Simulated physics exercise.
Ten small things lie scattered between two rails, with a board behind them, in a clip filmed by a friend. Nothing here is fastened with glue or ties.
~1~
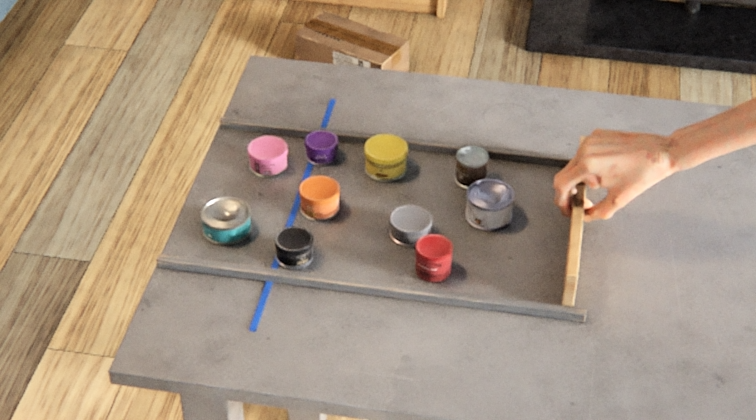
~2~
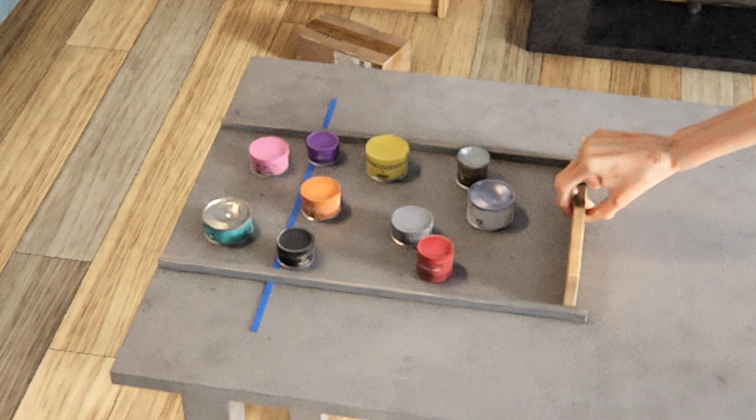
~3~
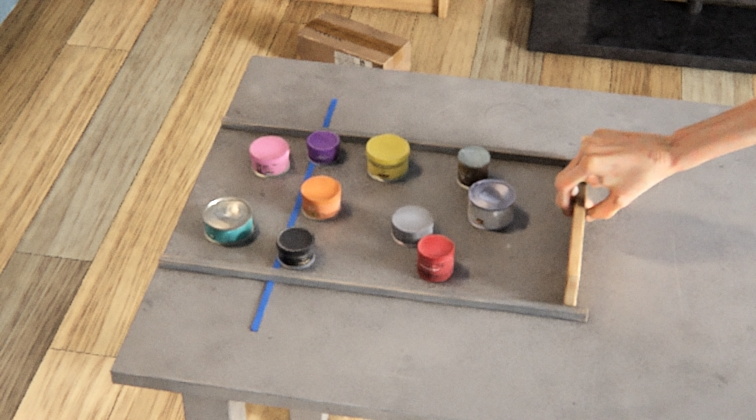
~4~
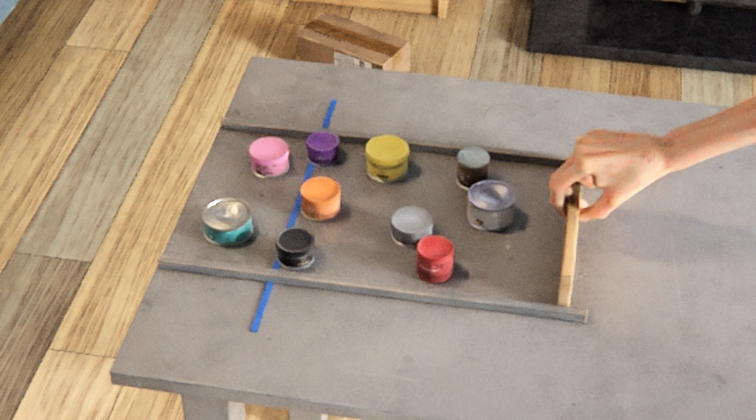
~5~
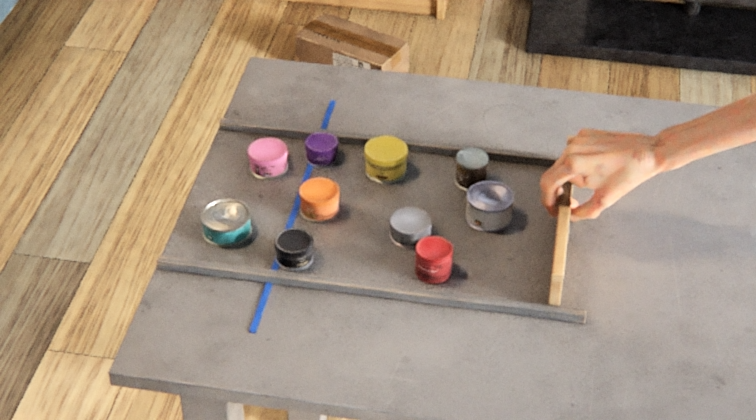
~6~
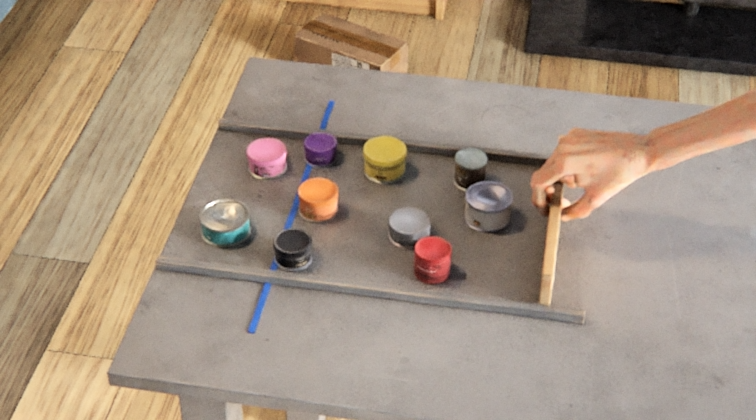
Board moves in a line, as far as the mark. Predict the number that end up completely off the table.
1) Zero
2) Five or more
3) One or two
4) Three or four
Zero.
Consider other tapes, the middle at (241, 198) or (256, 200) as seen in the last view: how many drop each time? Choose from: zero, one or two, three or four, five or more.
Taken in order, that's either three or four and then either one or two down.
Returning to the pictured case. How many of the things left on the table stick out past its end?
Tally: 0.
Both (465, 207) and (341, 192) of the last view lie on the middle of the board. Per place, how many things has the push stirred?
Tally: First 2; then 9.
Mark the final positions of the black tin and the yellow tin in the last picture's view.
The black tin finishes at (225, 249); the yellow tin finishes at (260, 146).
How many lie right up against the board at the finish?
In total, 4.
A little later, none off yet; turquoise tin at rest near (225, 223); pink tin at rest near (267, 159); purple tin at rest near (321, 150).
Next, none off yet; turquoise tin at rest near (225, 223); pink tin at rest near (267, 159); purple tin shifted a little near (306, 147).
When it is over, the number that fall off is zero.
